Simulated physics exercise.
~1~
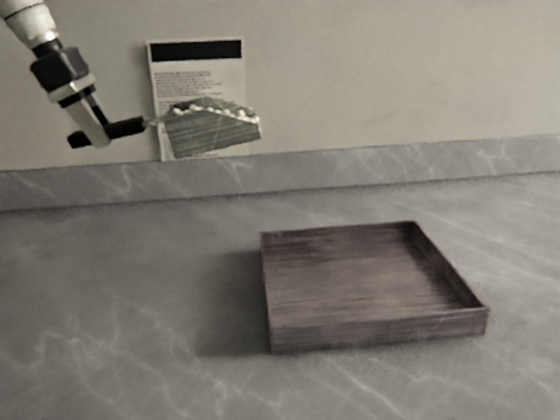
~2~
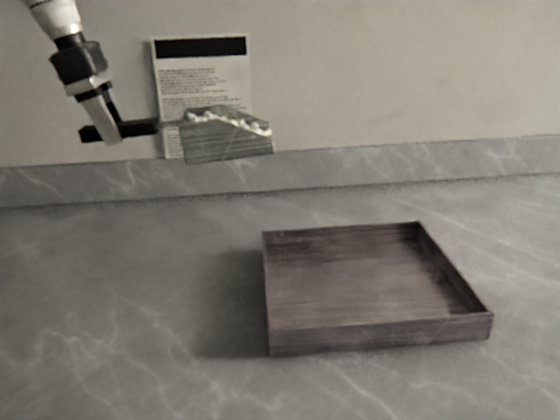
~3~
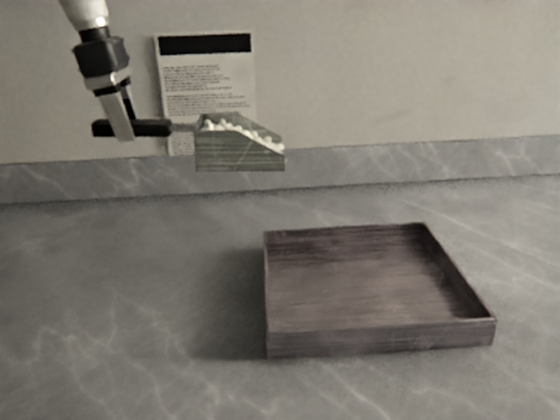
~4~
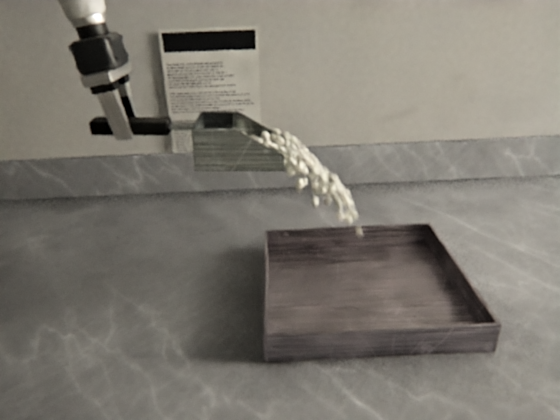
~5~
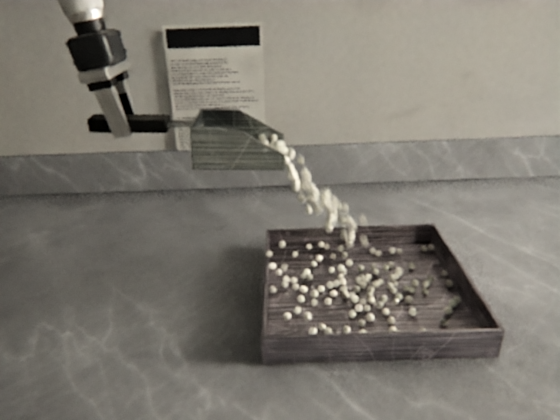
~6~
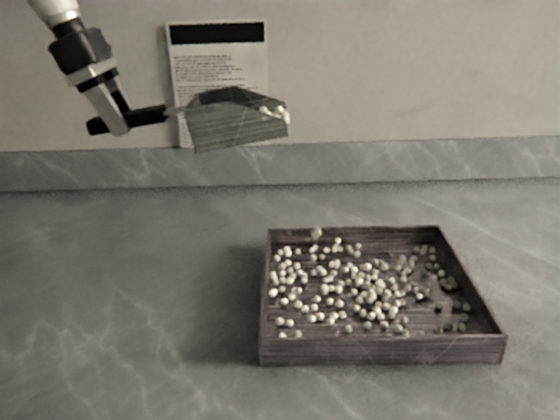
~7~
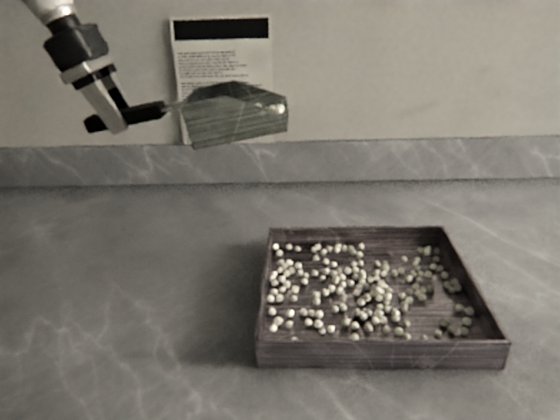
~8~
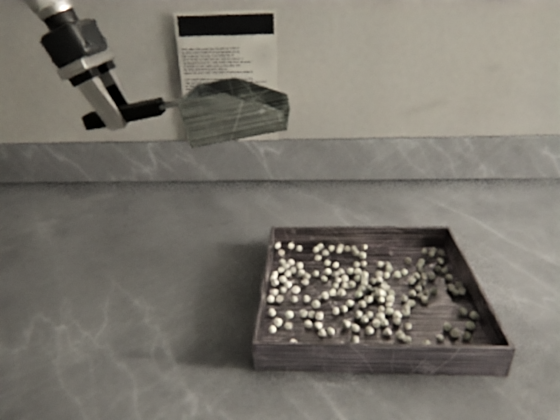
The clip opens on a robot arm at the upper left holding a scoop of small pale beads above a grey marbled surface, with a shallow, dark wooden tray below to the right. The arm carries the scoop a little to the right and slightly down, tipping its open end forward. Beads spill over the front edge in a curving stream, land in the tray and scatter across its floor. The scoop then rises and tilts back, and the stream stops. At the end, the scoop hangs still above the tray, where many beads lie spread out.
